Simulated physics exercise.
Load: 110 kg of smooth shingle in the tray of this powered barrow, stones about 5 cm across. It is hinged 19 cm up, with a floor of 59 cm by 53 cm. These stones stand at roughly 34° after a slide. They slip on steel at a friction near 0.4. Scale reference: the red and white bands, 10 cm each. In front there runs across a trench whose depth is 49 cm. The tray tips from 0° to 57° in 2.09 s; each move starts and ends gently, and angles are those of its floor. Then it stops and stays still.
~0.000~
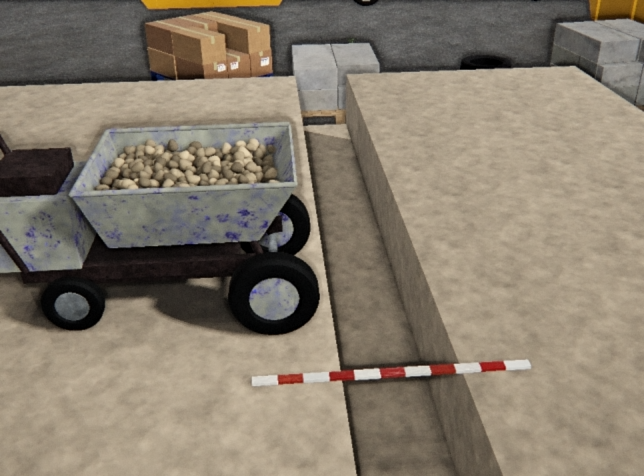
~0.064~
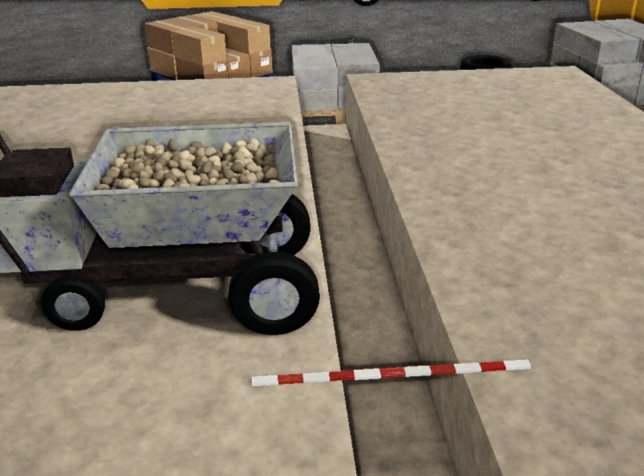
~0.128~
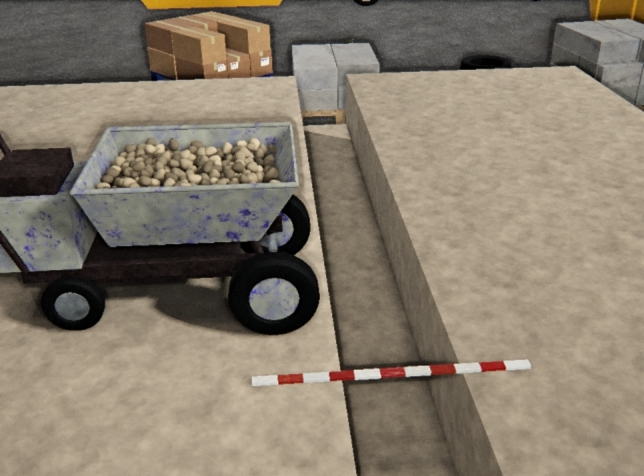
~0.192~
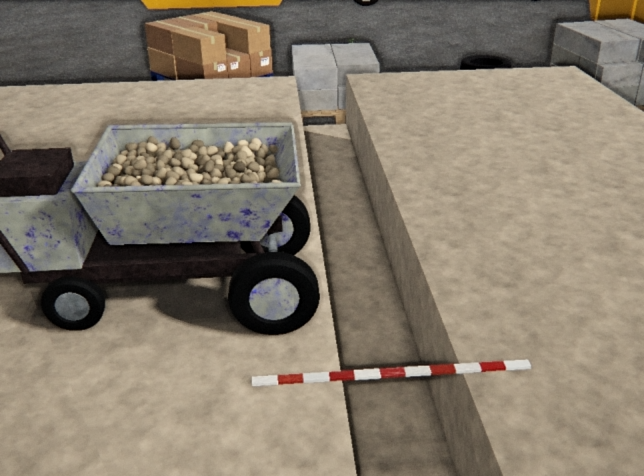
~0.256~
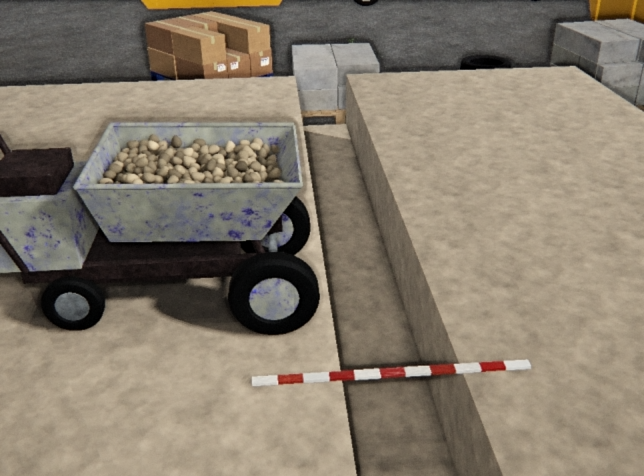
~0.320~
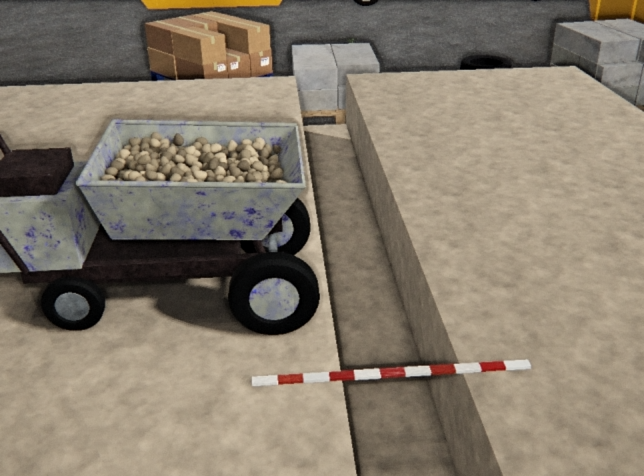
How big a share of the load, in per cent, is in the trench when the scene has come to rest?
A share of about 45 percent.
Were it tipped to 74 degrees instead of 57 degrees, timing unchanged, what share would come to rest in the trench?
Then roughly 65 percent.
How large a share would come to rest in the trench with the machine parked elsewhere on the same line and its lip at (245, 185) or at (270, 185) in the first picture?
Near 55 per cent from the first place, 50 from the second.
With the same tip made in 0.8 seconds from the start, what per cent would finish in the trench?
Probably about 30 in a hundred.
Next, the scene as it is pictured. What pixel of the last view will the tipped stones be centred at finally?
Resting centre: About (400, 357).
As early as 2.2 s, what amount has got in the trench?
At that moment: Approx. 20 %.
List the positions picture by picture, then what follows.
The first frame shows lip at (296, 185), floor tilted 0°, highest stones at (183, 157).
In the second frame, the tray is at 0°, its lip at (296, 185); the top of the load is at (183, 157); the stones move at 0.0 m/s on average.
In the third frame, the tray is at 1°, its lip at (297, 185); the top of the load is at (172, 155); the stones move at 0.1 m/s on average.
The fourth frame shows lip at (299, 185), floor tilted 1°, highest stones at (169, 152); the stones move at 0.1 m/s on average.
The fifth frame shows lip at (302, 186), floor tilted 2°, highest stones at (158, 151); the stones move at 0.2 m/s on average.
The sixth frame shows lip at (304, 186), floor tilted 4°, highest stones at (147, 151); the stones move at 0.2 m/s on average.
After 1.6 s the floor is at 48°; 100 % in the tray; the foremost stones are at (364, 198).
After 2.2 s the floor is at 57°; 76 % in the tray, 19 % in the trench, 6 % past the trench; the foremost stones are at (466, 268).
After 2.5 s the floor is at 57°; 60 % in the tray, 28 % in the trench, 11 % past the trench; the foremost stones are at (525, 277).
After 4.5 s the floor is at 57°; 43 % in the tray, 45 % in the trench, 12 % past the trench; the foremost stones are at (546, 276).
